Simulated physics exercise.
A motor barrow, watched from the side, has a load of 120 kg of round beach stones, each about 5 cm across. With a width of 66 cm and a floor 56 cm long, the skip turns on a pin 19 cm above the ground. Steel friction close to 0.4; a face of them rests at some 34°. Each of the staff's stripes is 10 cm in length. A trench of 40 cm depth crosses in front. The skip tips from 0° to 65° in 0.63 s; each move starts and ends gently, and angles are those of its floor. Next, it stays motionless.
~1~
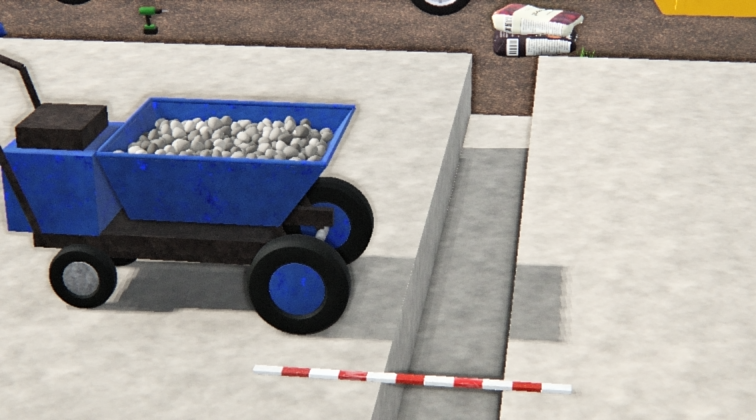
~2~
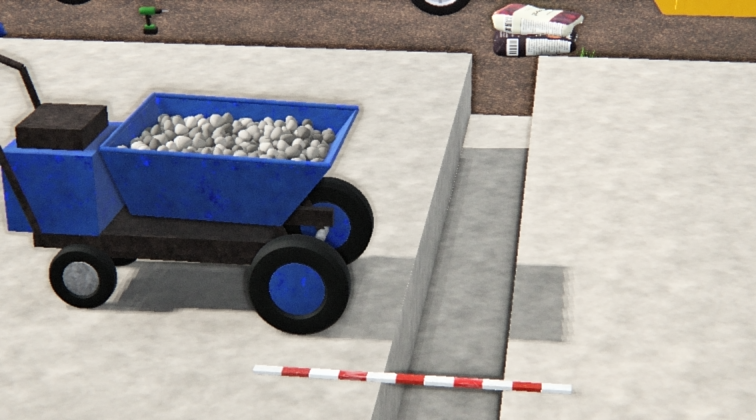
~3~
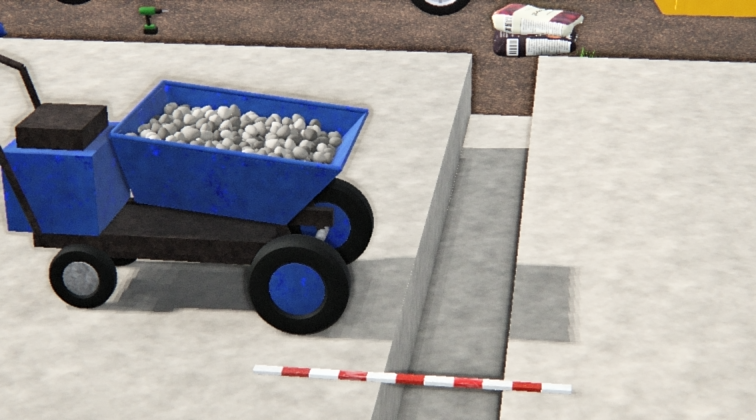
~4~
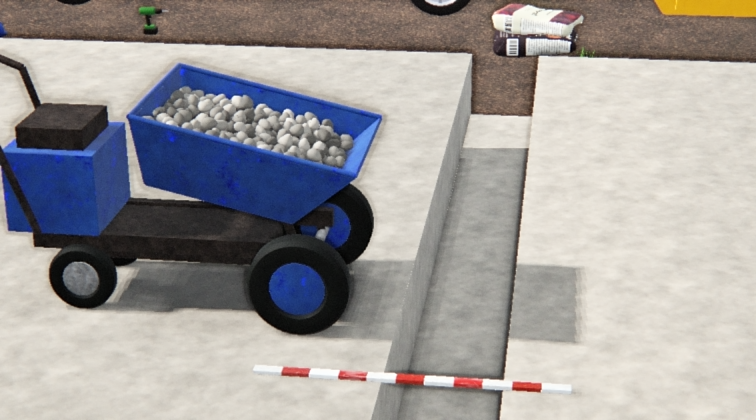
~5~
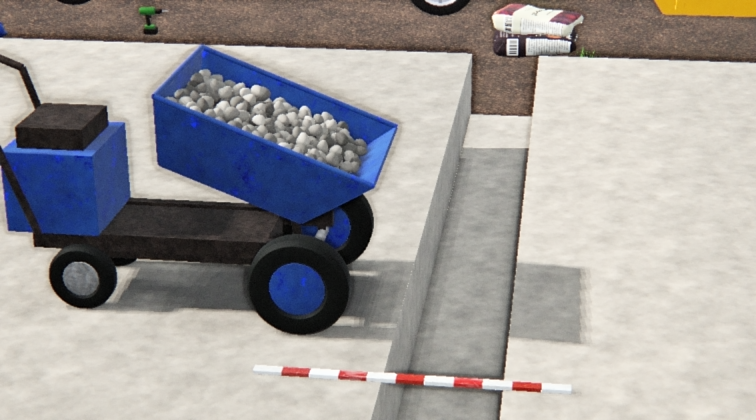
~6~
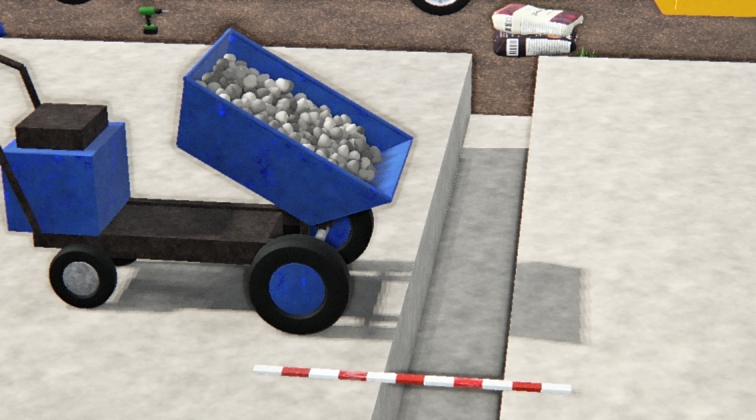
We see a blue motor barrow loaded with round grey stones standing beside a trench in pale ground; its skip tilts steadily, the left end rising high off the chassis while the right end dips toward the trench.
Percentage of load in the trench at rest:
53 %.
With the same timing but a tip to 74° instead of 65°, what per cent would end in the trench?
Roughly 50 per cent would end in the trench.
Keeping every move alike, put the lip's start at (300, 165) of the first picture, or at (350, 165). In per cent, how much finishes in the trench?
Near 75 then near 40 percent.
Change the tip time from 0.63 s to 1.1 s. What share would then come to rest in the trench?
Trench share: Approx. 70%.
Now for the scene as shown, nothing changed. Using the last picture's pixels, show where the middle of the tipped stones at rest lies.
Around (504, 368).
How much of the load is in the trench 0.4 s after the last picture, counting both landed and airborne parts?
Some 20 per cent.
Then, 0.2 s after the last picture the floor is at 55°, 100 % in the skip; the foremost stones are at (410, 210).
Then, 0.4 s after the last picture the floor is at 65°, 77 % in the skip, 21 % in the trench, 1 % past the trench; the foremost stones are at (520, 293).
Then, 0.8 s after the last picture the floor is at 65°, 24 % in the skip, 30 % in the trench, 46 % past the trench; the foremost stones are at (722, 327).
Then, 2.7 s after the last picture the floor is at 65°, 0 % in the skip, 53 % in the trench, 47 % past the trench; the foremost stones are past the picture's edge.
